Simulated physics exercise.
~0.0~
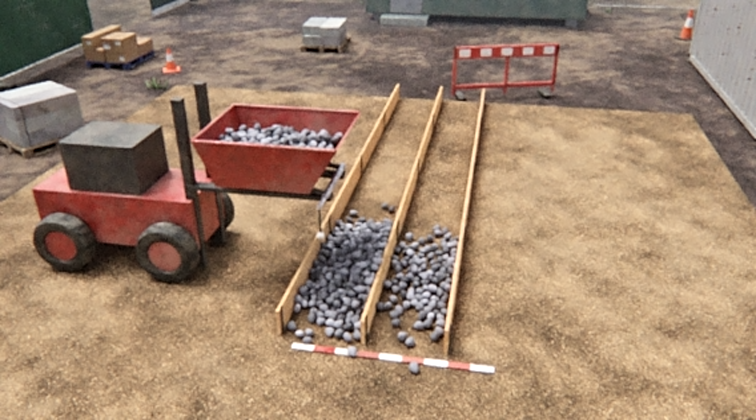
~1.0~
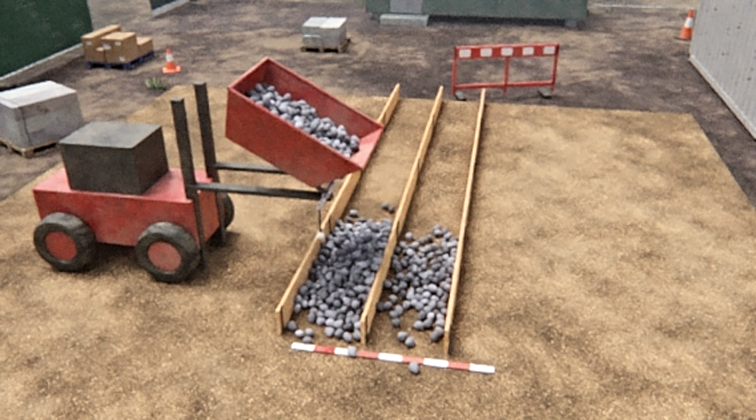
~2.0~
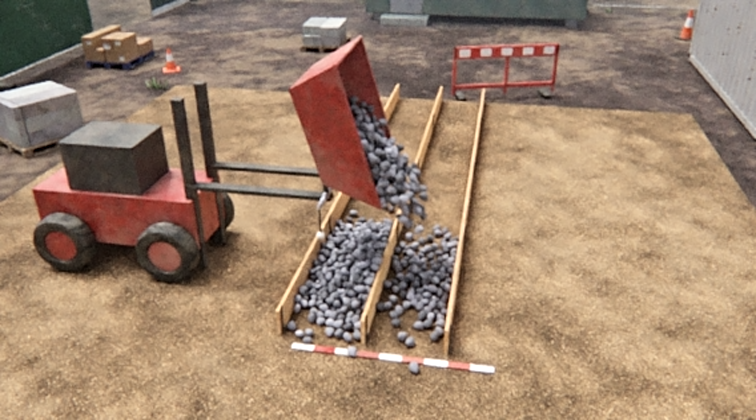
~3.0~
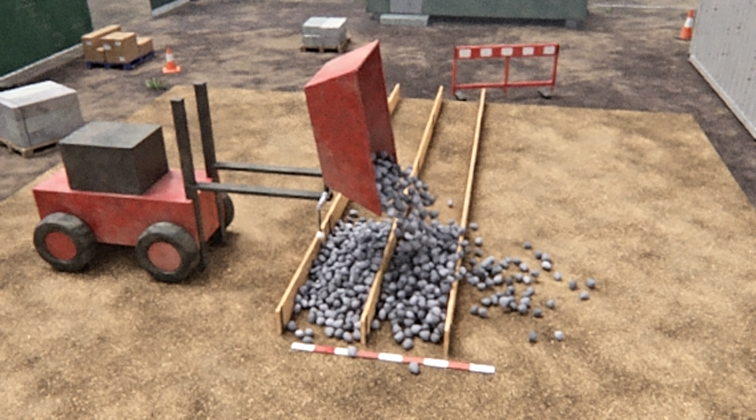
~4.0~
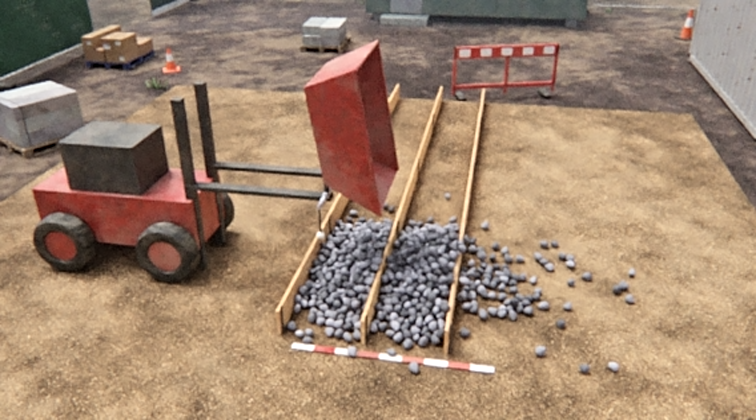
In the video, a stationary red forklift tips its raised skip of grey stones steeply to the right, pouring them onto stones already lying between wooden planks, until the skip is empty and the enlarged pile fills the bays, with some stones scattered beyond the last plank.
